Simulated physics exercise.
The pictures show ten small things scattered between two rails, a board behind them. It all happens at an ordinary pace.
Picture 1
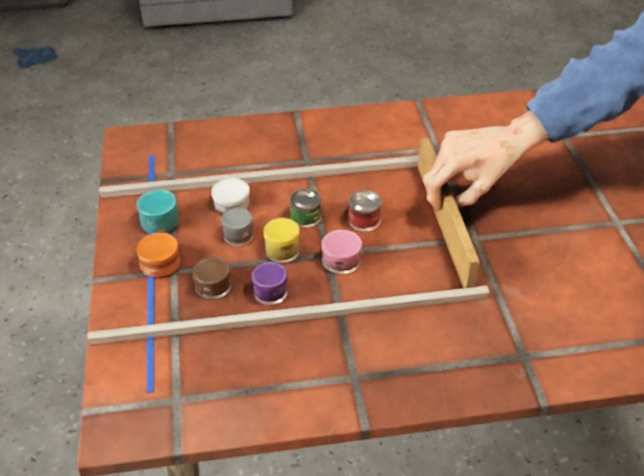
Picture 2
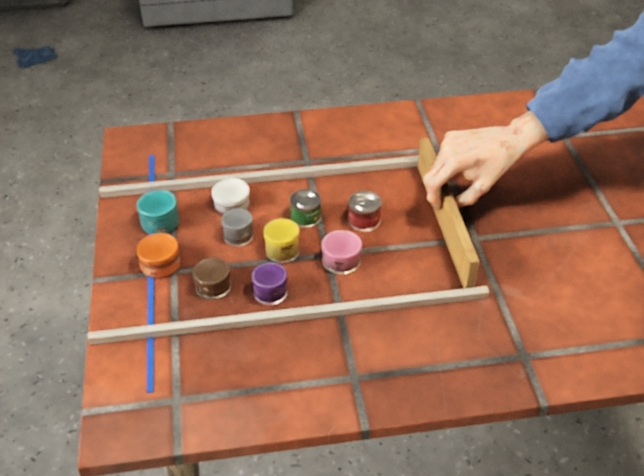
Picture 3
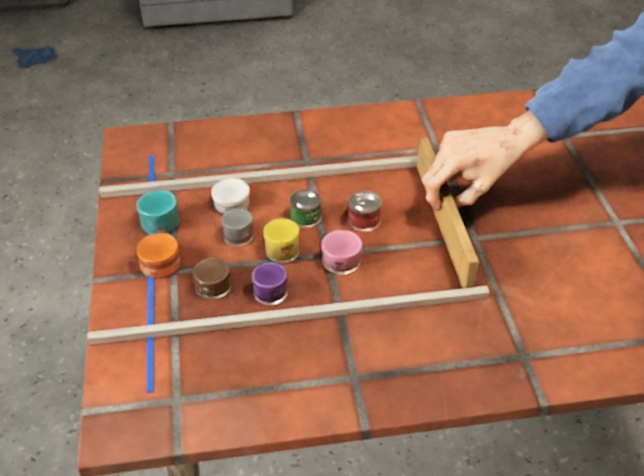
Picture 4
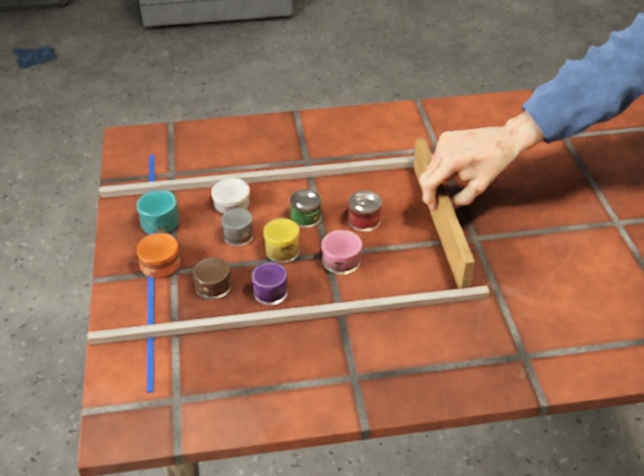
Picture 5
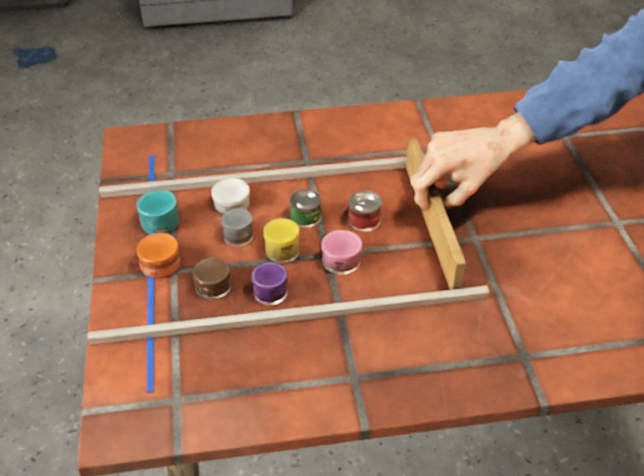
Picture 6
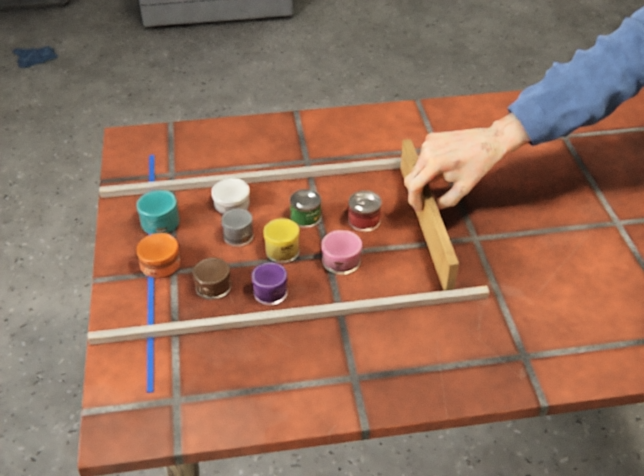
A hand in a blue sleeve grips a wooden board at the right of a red-tiled tabletop, seen from above at an angle over a grey floor. Between two pale rails sit ten small containers, turquoise and orange at the left by a blue tape line, white, grey, brown, yellow, purple, green, pink and red rightward. The hand holds still, then slides the board slightly left, touching none of them.
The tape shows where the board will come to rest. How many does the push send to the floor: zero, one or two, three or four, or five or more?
The number that fall off is one or two.
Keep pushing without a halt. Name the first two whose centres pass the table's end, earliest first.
Earliest first: The orange tub, the turquoise tub.
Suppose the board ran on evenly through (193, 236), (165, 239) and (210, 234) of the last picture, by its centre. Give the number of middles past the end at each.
The counts: 0, 1 and 0.
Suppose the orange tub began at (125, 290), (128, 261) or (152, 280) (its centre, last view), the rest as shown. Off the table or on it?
In that order, it falls; falls; comes down.
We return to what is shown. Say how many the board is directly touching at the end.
In contact: 5.
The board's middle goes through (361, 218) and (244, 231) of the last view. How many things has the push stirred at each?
The counts are 1 and 8.
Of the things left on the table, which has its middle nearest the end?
It is the turquoise tub.
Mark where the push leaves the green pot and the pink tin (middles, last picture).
Near (134, 220) and (129, 284).
Early on, none off yet; turquoise tub at rest near (159, 213); orange tub at rest near (159, 256); brown tin at rest near (212, 279).
Finally, the number that fall off is one or two; lost, orange tub.
